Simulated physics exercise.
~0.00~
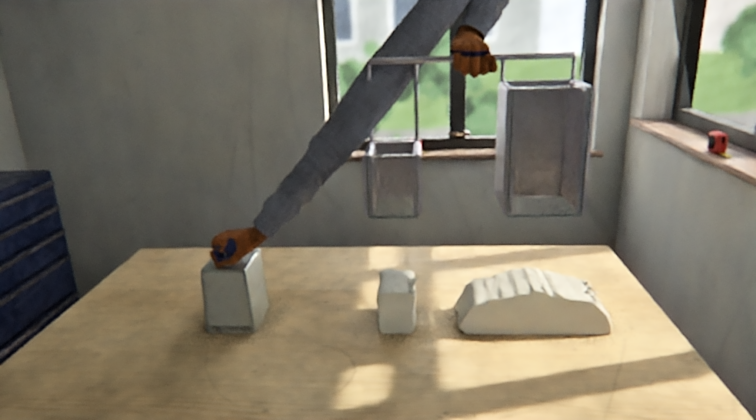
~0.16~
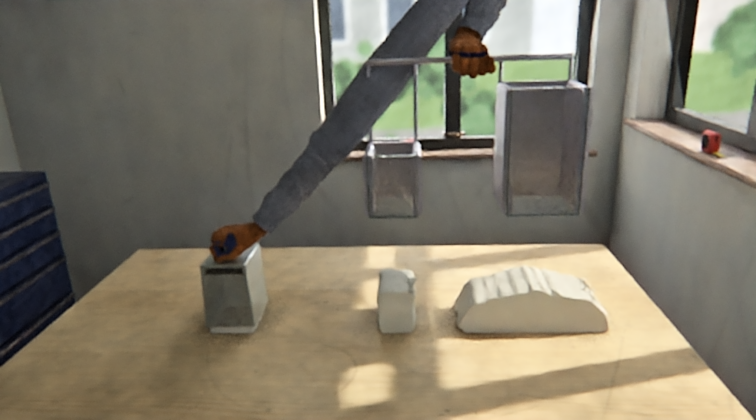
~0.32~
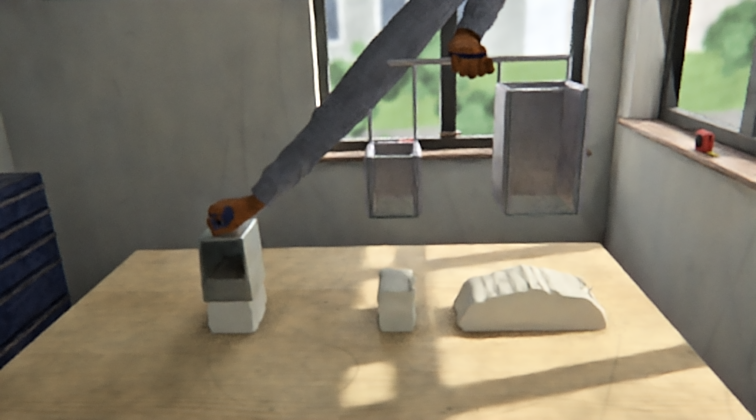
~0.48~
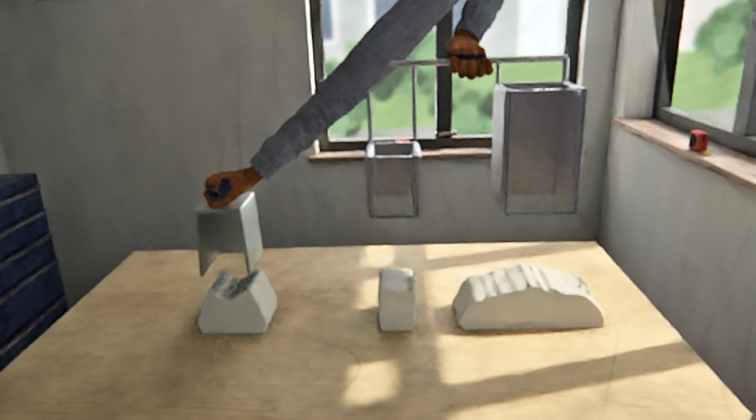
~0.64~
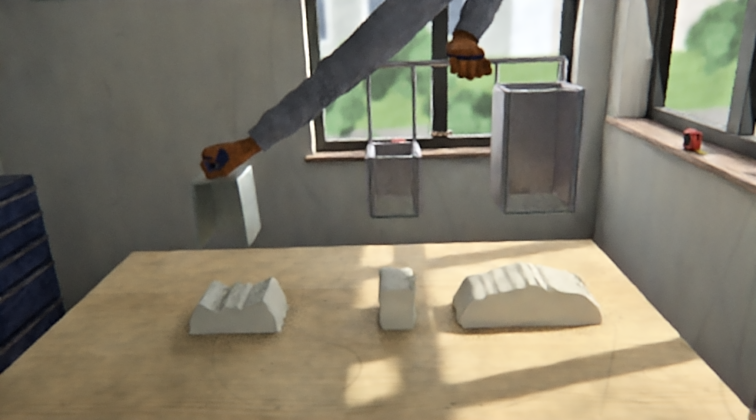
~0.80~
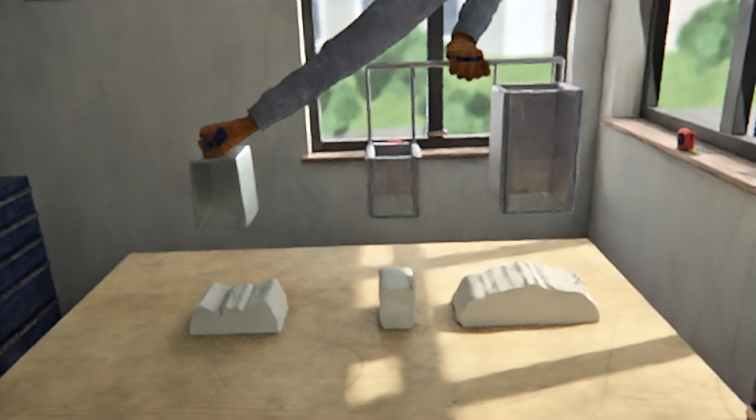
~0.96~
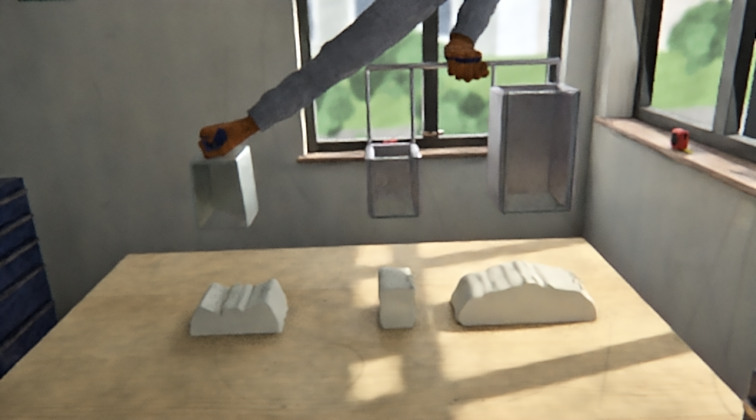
Gloved hand lifting a metal tin straight up off a pale packed block, which slumps into a low, ridged mound.
